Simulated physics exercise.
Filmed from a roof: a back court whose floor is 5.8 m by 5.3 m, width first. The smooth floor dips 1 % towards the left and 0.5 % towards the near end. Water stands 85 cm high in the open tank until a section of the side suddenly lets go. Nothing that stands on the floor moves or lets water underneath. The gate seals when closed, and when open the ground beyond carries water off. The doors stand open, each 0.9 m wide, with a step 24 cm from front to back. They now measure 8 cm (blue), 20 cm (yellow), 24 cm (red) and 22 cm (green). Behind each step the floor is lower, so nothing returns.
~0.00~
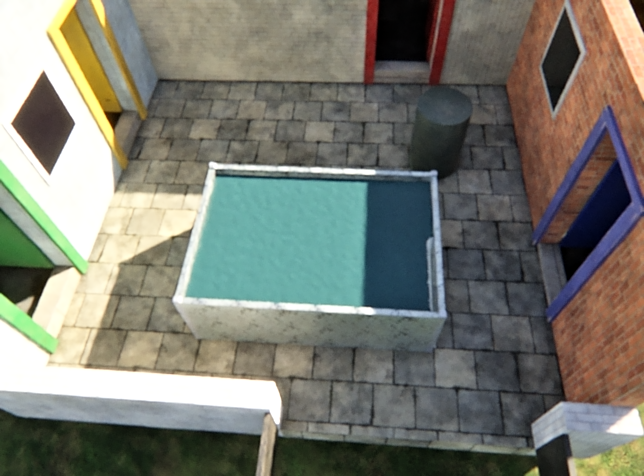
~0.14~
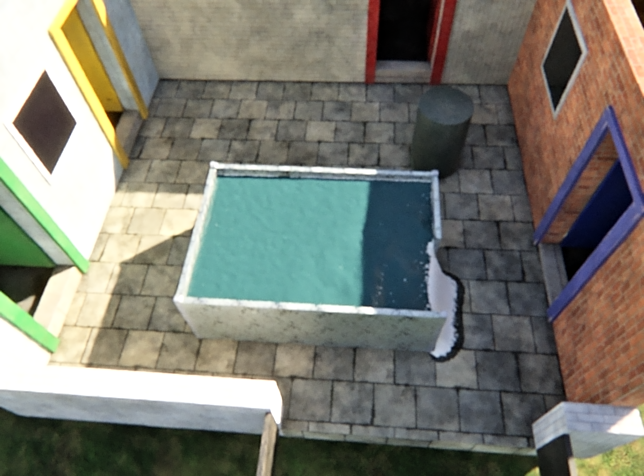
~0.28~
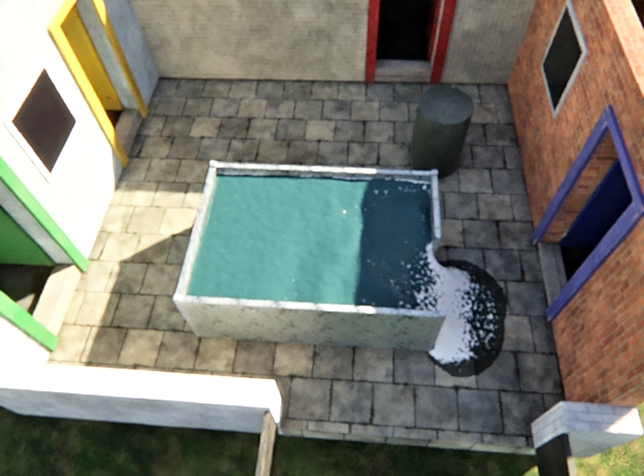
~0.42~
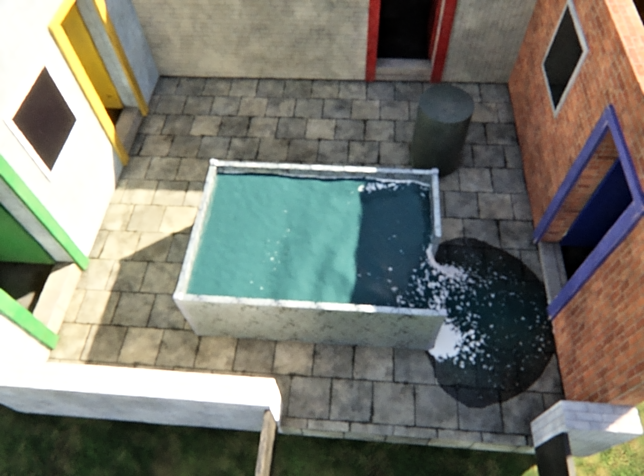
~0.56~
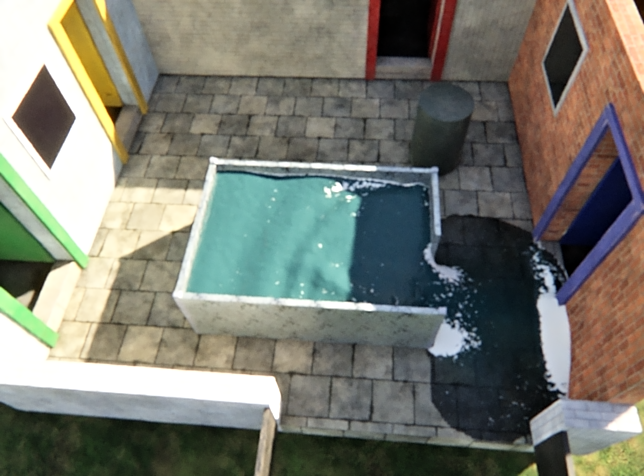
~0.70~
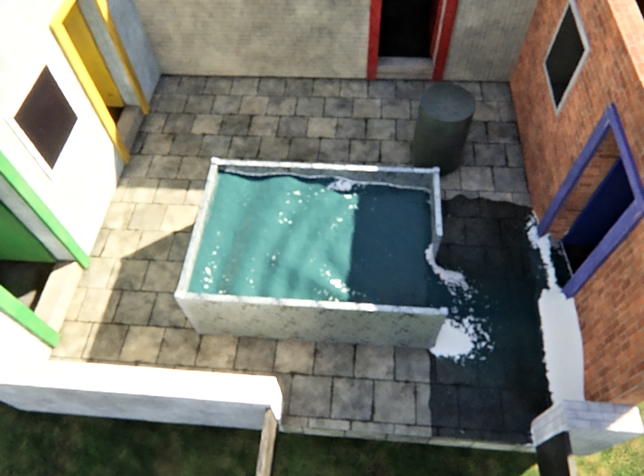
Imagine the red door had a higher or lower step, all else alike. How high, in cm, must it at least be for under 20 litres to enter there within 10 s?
At least 7.5 cm or so.
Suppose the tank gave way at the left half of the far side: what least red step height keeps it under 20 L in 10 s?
About 15 cm.
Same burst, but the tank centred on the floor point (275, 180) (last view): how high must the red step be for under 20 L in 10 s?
Then roughly 8.0 cm.
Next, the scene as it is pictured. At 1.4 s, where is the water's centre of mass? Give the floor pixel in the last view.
At about (364, 284).
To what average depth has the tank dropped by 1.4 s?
Roughly 63 cm on average.
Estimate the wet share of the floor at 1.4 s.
Near 15 per cent is wet.
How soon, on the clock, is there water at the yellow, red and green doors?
Arrival: Yellow 6.0 s, red 2.8 s, green 5.5 s.
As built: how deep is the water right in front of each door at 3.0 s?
Depths in cm: Blue 28, yellow 0, red 6, green 0.
After 1.4 s water covers 15 % of the floor, deepest (64 cm) near (566, 405); it has not reached the red door.
After 3.0 s water covers 35 % of the floor, deepest (39 cm) near (569, 423); 6 cm at the red door, 0 litres in over its 24 cm step.
After 10.0 s water covers 95 % of the floor, deepest (14 cm) near (569, 423); 6 cm at the red door, 0 litres in over its 24 cm step.
At the red door as built, the water arrived by 2.9 s and peaked near 10 cm at 4.8 s.
Run again over the same 10 s with other heights there, 28 litres in over 6.5 cm, 9 litres over 9 cm. The limit of 20 litres is kept from about 7.5 cm up.
